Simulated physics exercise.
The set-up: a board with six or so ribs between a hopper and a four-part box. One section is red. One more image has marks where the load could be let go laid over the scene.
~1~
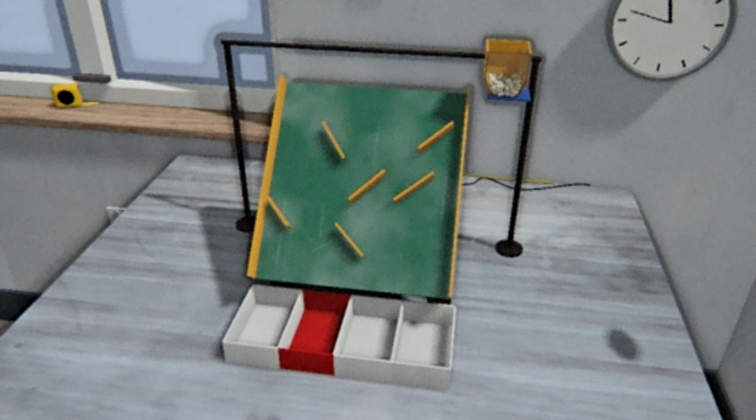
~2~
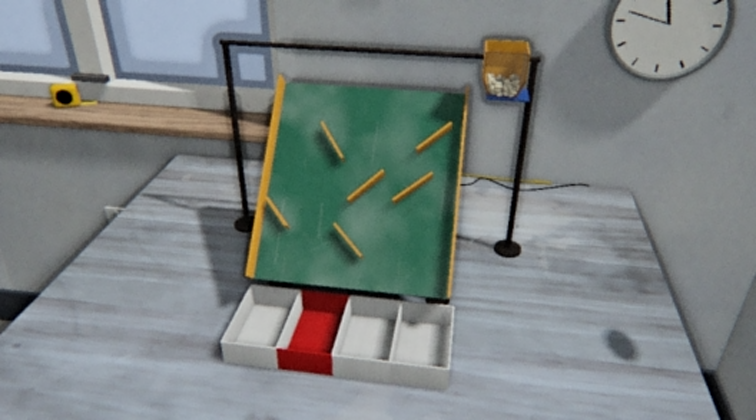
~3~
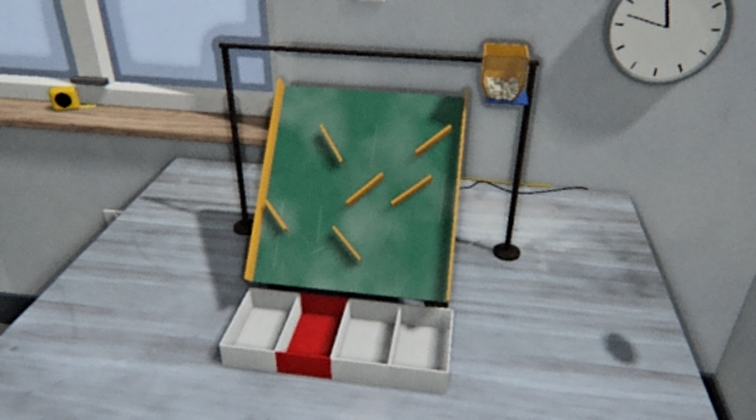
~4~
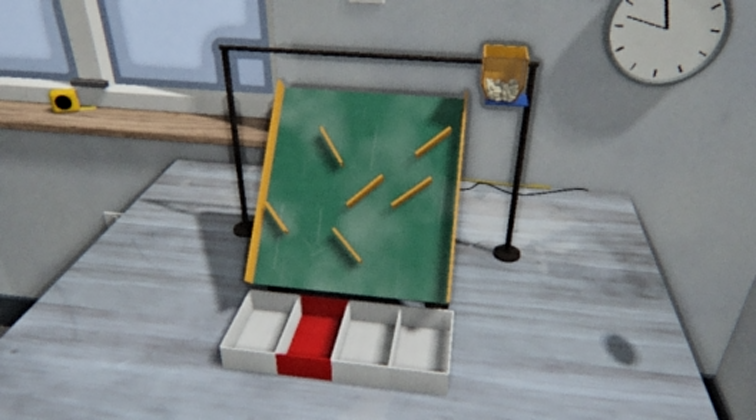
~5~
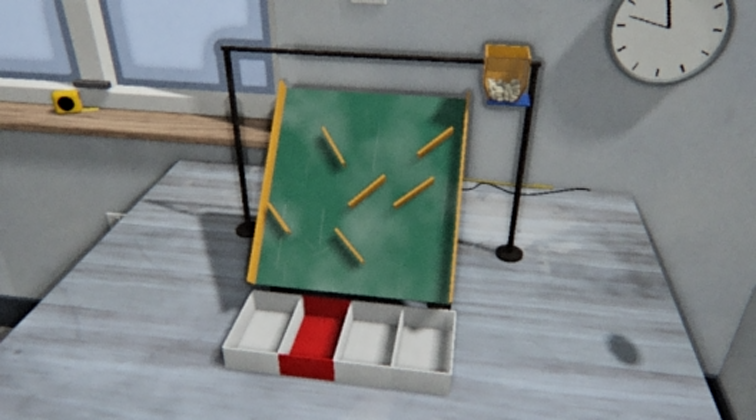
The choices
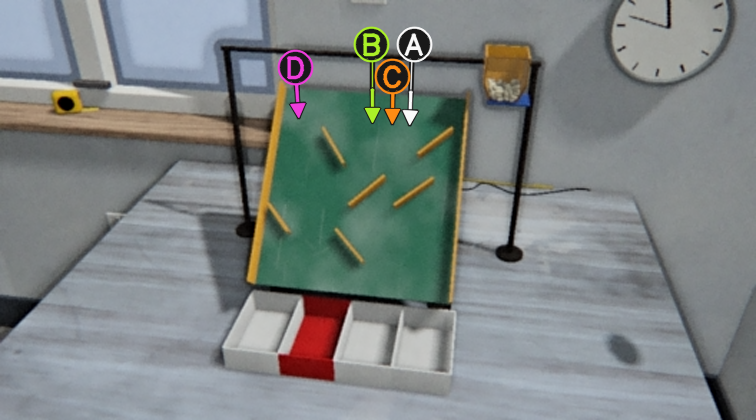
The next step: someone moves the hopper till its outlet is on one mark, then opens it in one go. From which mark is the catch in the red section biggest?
D works best here.
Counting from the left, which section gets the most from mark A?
It is the third one.
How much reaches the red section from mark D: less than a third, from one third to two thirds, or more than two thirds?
Mark D gives more than two thirds.
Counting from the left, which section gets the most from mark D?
The second from the left.
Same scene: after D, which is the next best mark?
Mark B.
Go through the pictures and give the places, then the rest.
The first frame shows hopper (501, 83), white beans, door shut.
The second frame shows ribs (322, 122) to (342, 158), (417, 148) to (452, 122).
The third frame shows ribs (347, 202) to (382, 173), (392, 203) to (431, 176).
The fourth frame shows ribs (265, 202) to (285, 231), (333, 228) to (360, 261).
The fifth frame shows red section (307, 366), number 2 of 4 from the left.
On the marked copy, mark A meets the board at (409, 119); mark B meets the board at (372, 117); mark C meets the board at (392, 118); mark D meets the board at (298, 112).
If A is chosen, just a few in the red section, almost all in other sections.
If B is chosen, roughly a third in the red section, roughly two thirds in other sections.
If C is chosen, just a few in the red section, almost all in other sections.
If D is chosen, almost all in the red section, just a few in other sections, just a few held on the board.
